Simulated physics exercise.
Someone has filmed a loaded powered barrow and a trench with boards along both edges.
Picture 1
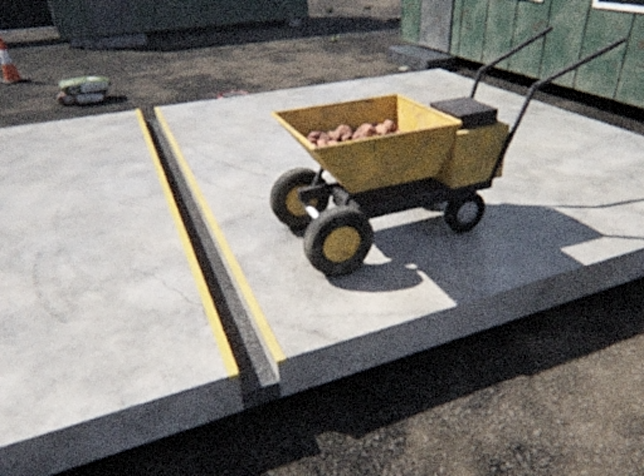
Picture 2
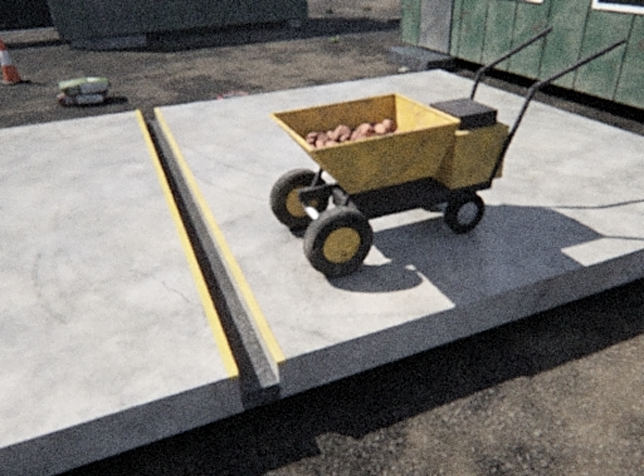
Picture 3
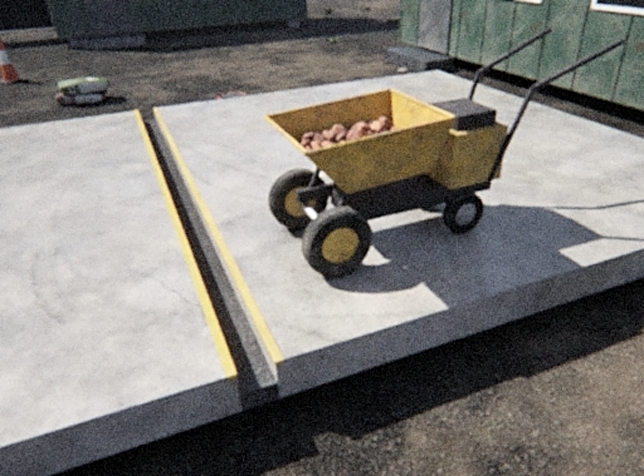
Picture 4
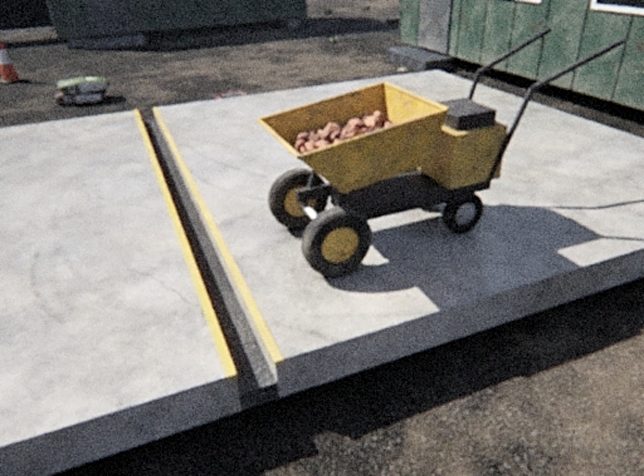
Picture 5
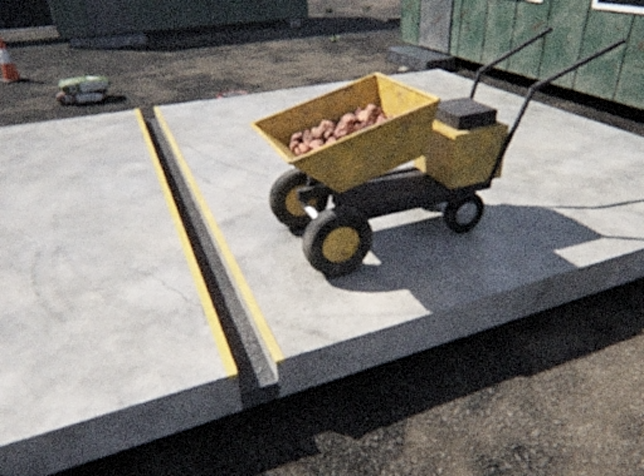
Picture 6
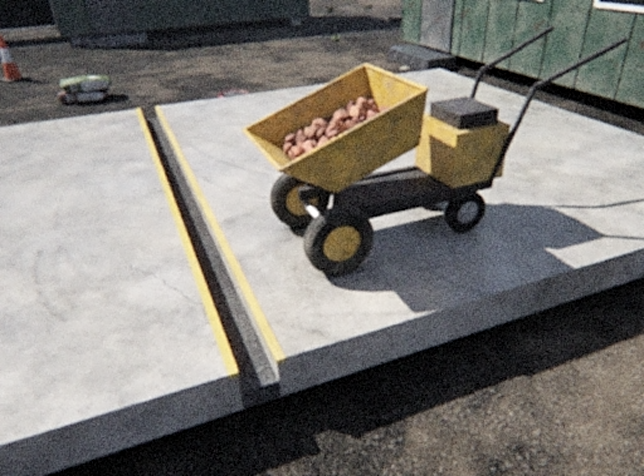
The clip shows a yellow powered barrow loaded with reddish lumps of rubble, standing on a pale slab beside a narrow trench edged with yellow boards, as its skip gradually tilts forward to the left while the wheels stay still.
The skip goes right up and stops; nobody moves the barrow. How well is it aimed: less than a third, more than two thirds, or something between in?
Between the edges lies between a third and two thirds of the load.
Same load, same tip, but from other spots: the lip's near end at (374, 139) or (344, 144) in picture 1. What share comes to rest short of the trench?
The first gives 50 %, the second 20 %.
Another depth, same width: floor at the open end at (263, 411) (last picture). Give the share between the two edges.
Close to 60 per cent.
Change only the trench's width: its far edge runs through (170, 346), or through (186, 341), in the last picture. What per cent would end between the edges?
The first gives 100 %, the second 90 %.
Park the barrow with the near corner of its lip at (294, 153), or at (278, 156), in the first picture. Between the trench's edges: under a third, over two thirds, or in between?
First less than a third, then under a third.
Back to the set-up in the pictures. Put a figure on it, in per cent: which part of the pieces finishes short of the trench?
About 0 per cent.
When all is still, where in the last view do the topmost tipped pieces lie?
Around (189, 258).
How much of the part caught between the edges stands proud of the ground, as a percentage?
About 25 per cent.
Soon after the last picture, skip tipped steeply; all in the skip.
A little later, skip tipped right over; most in the skip; a small part in or heaped over the trench; a small part beyond it; a stray few falling.
Later still, skip tipped right over; a stray few in the skip; about half in or heaped over the trench; about half beyond it.
At rest, skip tipped right over; about half in or heaped over the trench; about half beyond it.
